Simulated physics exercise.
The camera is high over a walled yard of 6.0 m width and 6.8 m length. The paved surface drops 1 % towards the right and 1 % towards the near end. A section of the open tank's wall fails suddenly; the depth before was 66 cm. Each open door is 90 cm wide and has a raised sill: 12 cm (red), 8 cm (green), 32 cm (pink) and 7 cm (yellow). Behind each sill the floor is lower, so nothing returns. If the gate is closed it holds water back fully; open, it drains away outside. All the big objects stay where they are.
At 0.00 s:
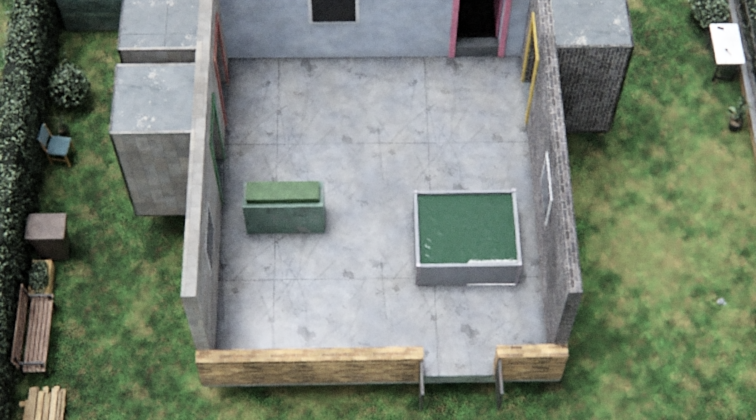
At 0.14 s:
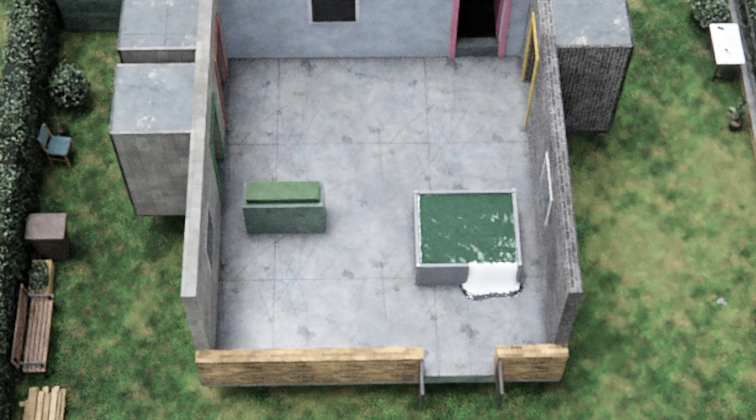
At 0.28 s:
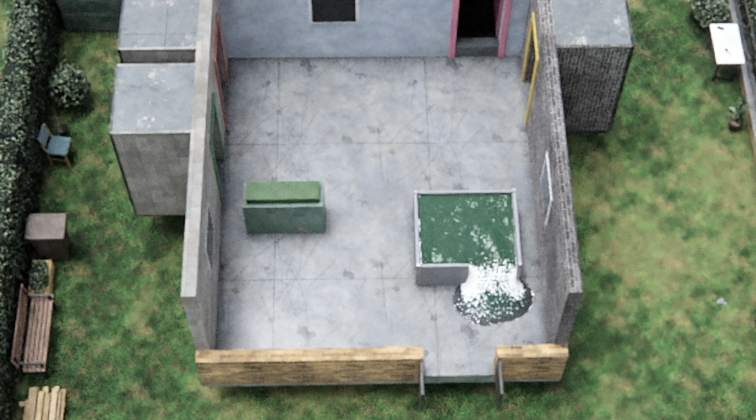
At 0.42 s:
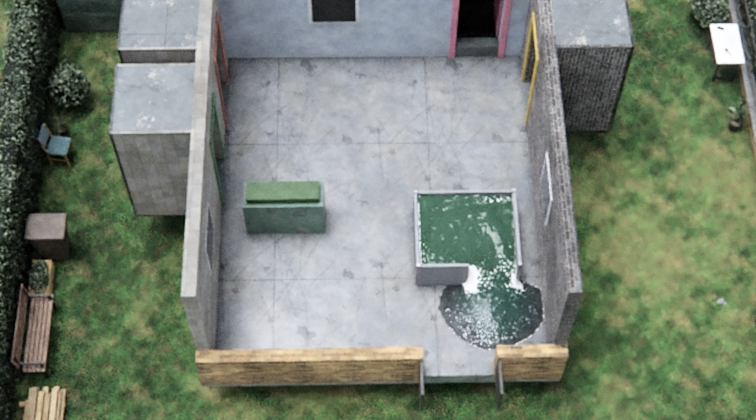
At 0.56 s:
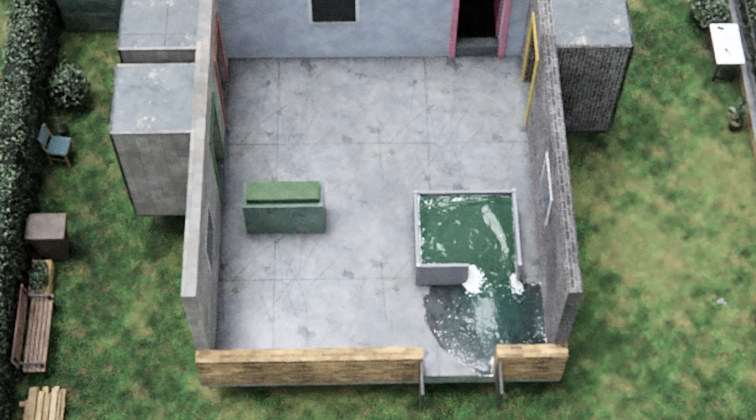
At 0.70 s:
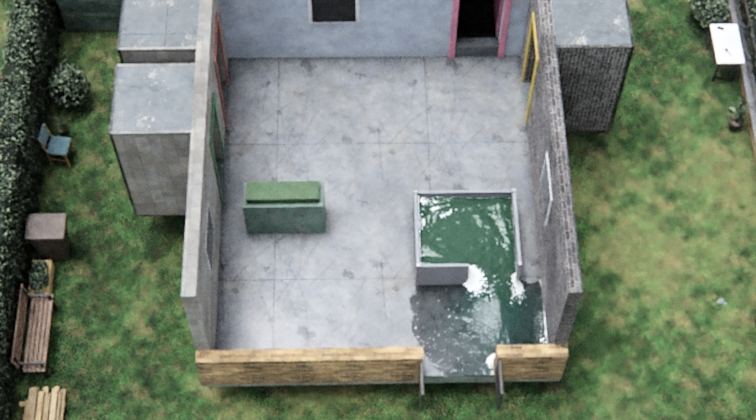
In a walled yard, water bursts from an open tank's front and spreads across the paving.
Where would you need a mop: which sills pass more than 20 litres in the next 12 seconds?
The water let in: At the red door it keeps below the limit; at the green door it does not reach the limit; at the pink door it stays under the limit; at the yellow door it keeps below the limit.
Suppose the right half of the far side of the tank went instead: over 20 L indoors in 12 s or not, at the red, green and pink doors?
Against that limit: Red under, green not over, pink below.
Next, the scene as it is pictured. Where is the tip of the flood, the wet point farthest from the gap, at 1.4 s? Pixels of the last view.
Around (375, 364).
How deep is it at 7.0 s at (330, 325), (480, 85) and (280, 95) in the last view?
About 2, 3 and 0 cm.
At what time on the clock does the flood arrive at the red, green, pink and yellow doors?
Red not in the 12 s, green 6.0 s, pink 5.0 s, yellow 4.0 s.
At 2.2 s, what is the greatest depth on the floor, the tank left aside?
Up to some 34 cm.
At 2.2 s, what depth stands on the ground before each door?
Depths in cm: Red 0, green 0, pink 0, yellow 0.
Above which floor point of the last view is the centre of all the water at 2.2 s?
Around (478, 284).
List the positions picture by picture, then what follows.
The open tank at (467, 230) is whole and still, 66 cm deep, in the first picture.
Water pours out at (491, 276) and has run 0.5 m, to (517, 288); typically 5 cm deep outside, 66 cm at the open tank's back, in the second picture.
Water pours out at (491, 277) and has run 0.8 m, to (471, 317); typically 10 cm deep outside, 66 cm at the open tank's back, in the third picture.
Water pours out at (491, 277) and has run 1.3 m, to (483, 344); typically 7 cm deep outside, 62 cm at the open tank's back, in the fourth picture.
Water pours out at (491, 277) and has run 1.8 m, to a hidden place; typically 6 cm deep outside, 55 cm at the open tank's back, in the fifth picture.
The front is at a hidden place, 2.0 m from the gap at (491, 276); 3.3 m2 of floor is under water; 56 cm left at the back of the open tank, in the sixth picture.
After 1.4 s water covers 10 % of the floor and is deepest (52 cm) near (543, 362); red door not reached, green door not reached, pink door not reached, yellow door not reached.
After 2.2 s water covers 10 % of the floor and is deepest (34 cm) near (543, 362); red door not reached, green door not reached, pink door not reached, yellow door not reached.
After 3.5 s water covers 25 % of the floor and is deepest (26 cm) near (533, 362); red door not reached, green door not reached, pink door not reached, yellow door not reached.
After 7.0 s water covers 45 % of the floor and is deepest (13 cm) near (543, 362); red door not reached, green door 3 cm at the sill, 0 L in, pink door 5 cm at the sill, 0 L in, yellow door 2 cm at the sill, 0 L in.
After 12.0 s water covers 65 % of the floor and is deepest (8 cm) near (375, 364); red door not reached, green door 1 cm at the sill, 0 L in, pink door 1 cm at the sill, 0 L in, yellow door 3 cm at the sill, 0 L in.
